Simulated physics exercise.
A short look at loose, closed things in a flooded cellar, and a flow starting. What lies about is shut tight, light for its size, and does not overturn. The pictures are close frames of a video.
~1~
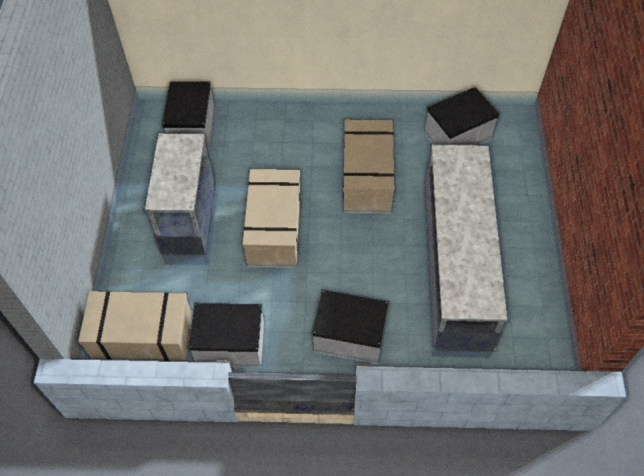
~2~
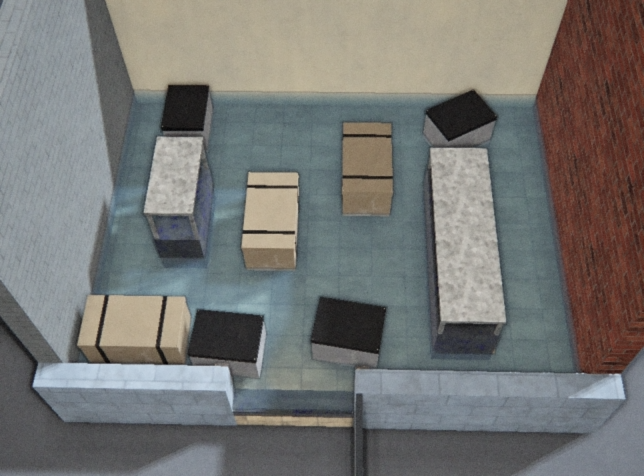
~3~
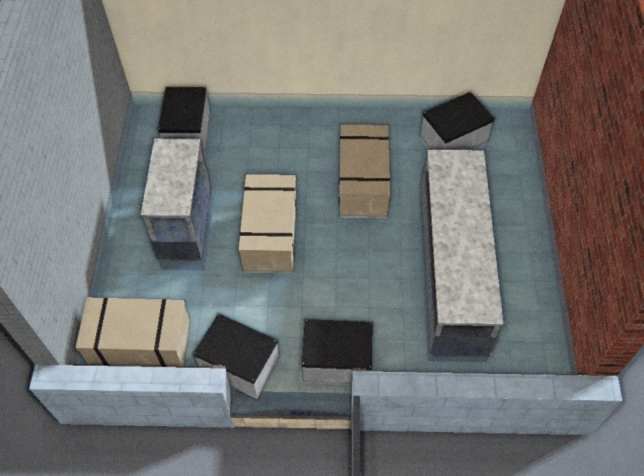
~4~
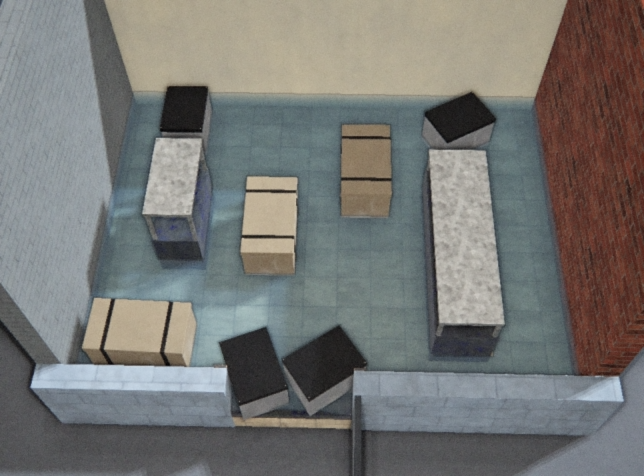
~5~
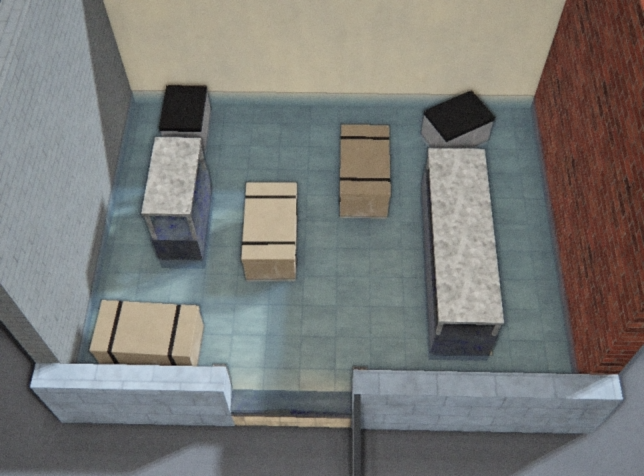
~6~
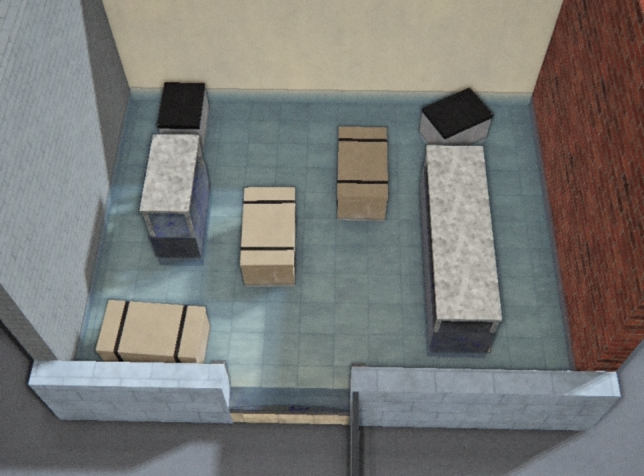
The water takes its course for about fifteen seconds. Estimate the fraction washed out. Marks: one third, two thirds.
Share: At least two thirds.
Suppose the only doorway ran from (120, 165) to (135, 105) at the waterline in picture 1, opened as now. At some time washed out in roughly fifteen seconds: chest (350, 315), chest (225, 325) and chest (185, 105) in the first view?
In that order: Still in, kept in, out.
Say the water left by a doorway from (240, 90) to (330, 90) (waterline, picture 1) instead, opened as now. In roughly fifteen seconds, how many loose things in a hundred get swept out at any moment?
Near 60 in a hundred.
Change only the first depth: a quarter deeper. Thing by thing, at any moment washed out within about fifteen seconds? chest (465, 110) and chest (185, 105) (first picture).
In turn: Inside, no.
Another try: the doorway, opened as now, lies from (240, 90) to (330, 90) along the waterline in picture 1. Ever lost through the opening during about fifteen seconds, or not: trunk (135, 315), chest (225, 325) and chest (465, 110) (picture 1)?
One after the other: Left behind, left behind, yes.
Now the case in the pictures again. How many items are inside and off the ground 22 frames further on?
It comes to 3.
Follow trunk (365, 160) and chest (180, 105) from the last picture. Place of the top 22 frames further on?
Close to (318, 326) and (183, 135).
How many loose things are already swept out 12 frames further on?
That makes 3.
A moment on, 2 of 7 are out; 5 afloat.
Next, 3 of 7 are out; 4 afloat.
Later, 4 of 7 are out; 3 afloat.
In the end, 5 of 7 are out; 2 afloat.
